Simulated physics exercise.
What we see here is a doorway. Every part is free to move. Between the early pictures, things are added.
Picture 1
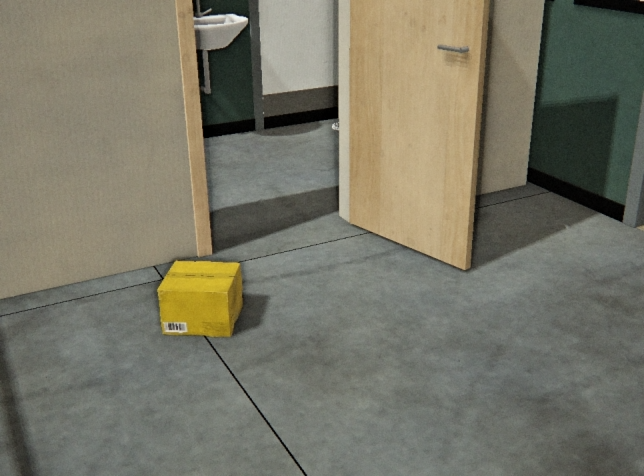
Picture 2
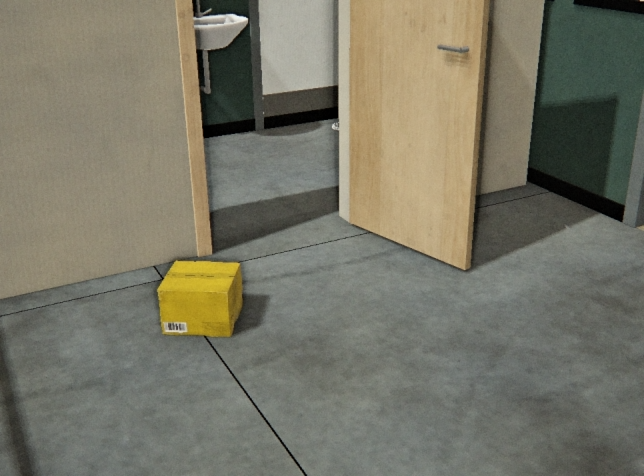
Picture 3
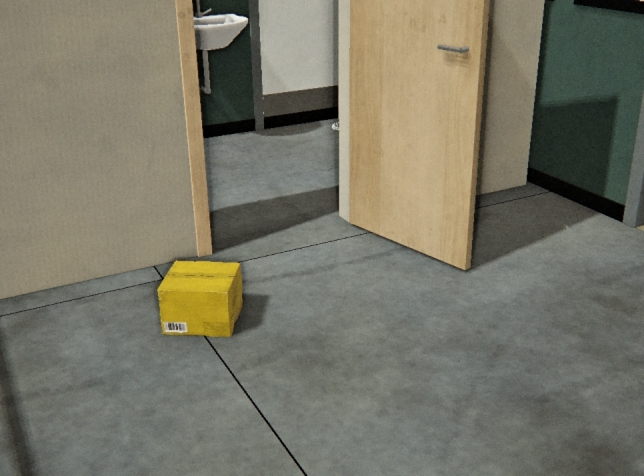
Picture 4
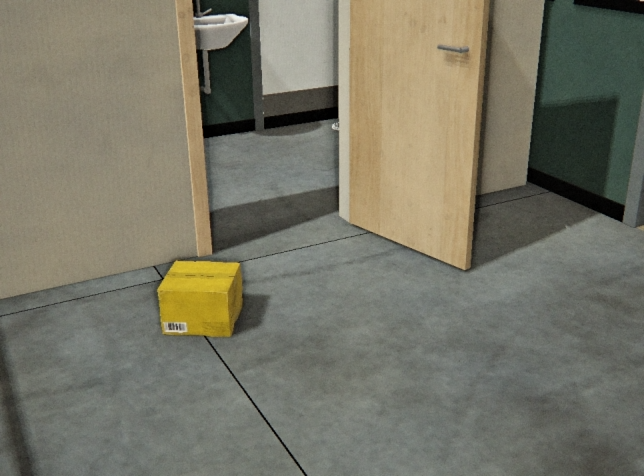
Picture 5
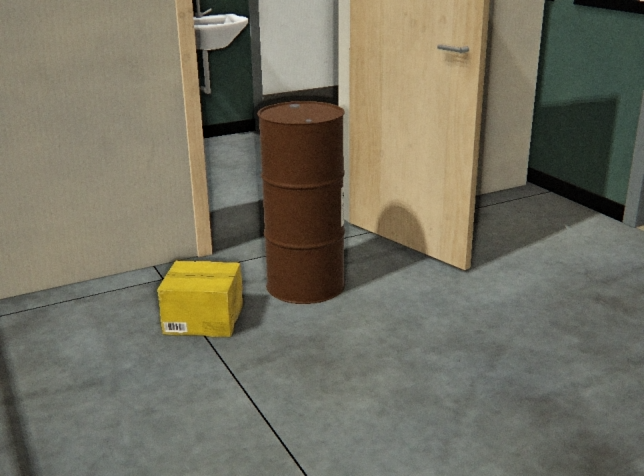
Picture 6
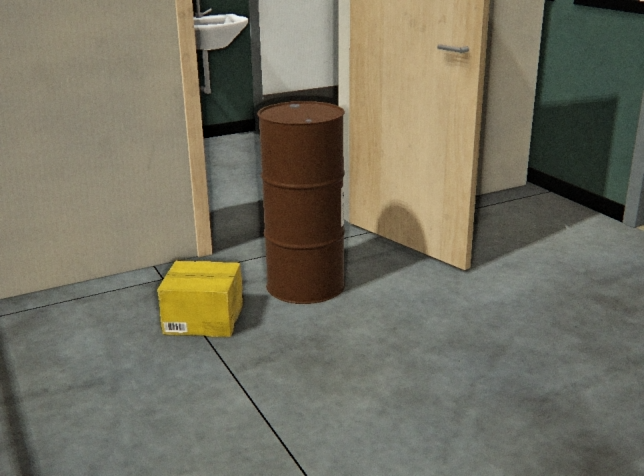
A brown drum appears in the open doorway beside a yellow box while the door stays still.
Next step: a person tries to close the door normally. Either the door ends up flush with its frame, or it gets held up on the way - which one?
It gets held up on the way.
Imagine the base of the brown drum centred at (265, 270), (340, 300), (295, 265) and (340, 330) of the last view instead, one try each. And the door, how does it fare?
In the first case it jams; in the second case it jams; in the third case it stops short; in the fourth case it closes.
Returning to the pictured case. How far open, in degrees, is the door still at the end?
Some 60° open.
Then, 0.40 s later than the last frame, door at 96°.
Then, 0.70 s later than the last frame, door at 84°.
Then, 0.90 s later than the last frame, door at 75°.
Then, 1.20 s later than the last frame, door at 61°.
When it is over, door at 60°; both as before. End places, in pixels of the last picture, brown drum near (303, 203).
